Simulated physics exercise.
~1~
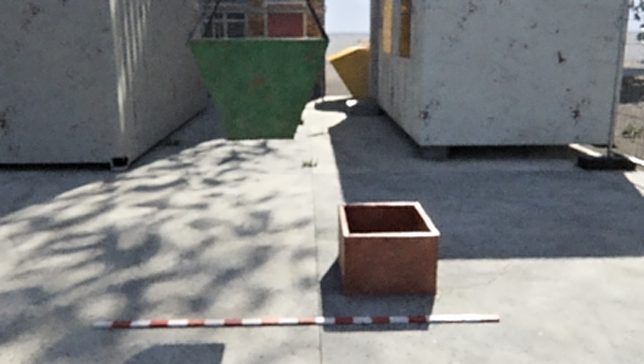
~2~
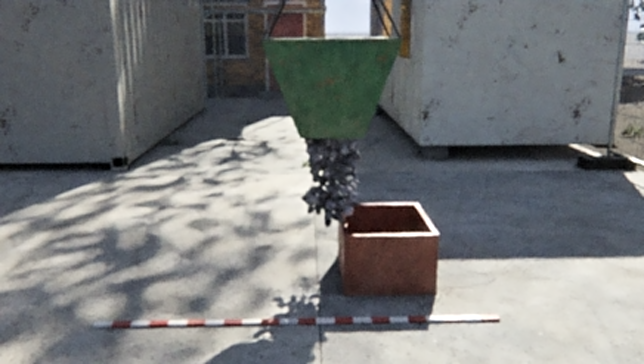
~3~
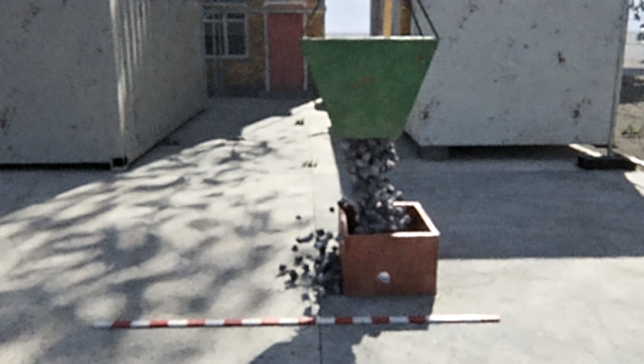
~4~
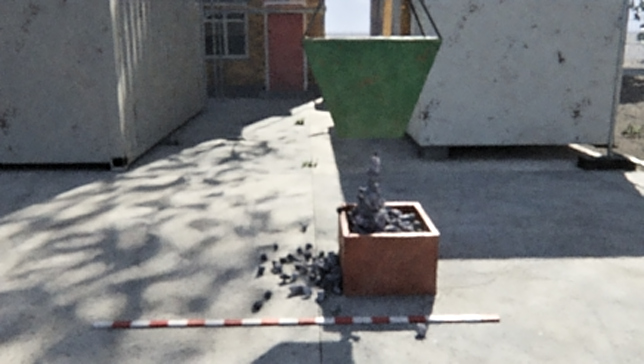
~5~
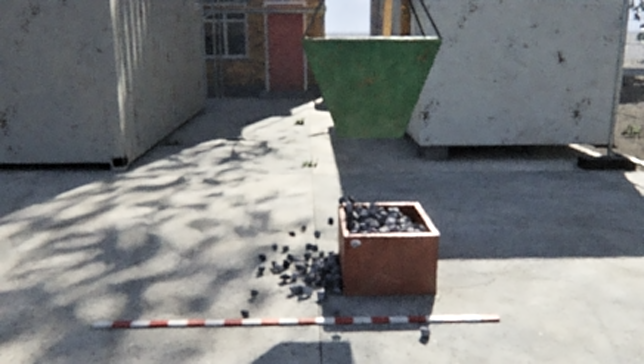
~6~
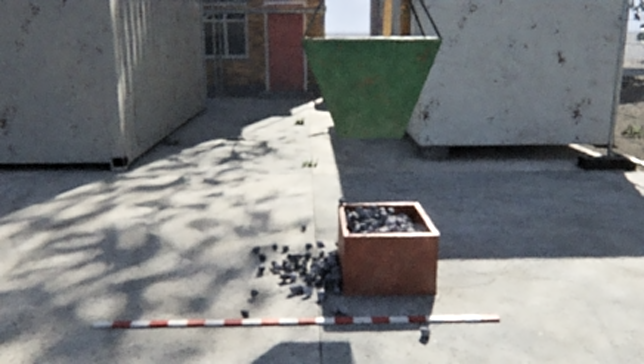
Green skip moving right above a concrete yard, dropping dark stones that mostly fill a reddish bin, some lying scattered left.
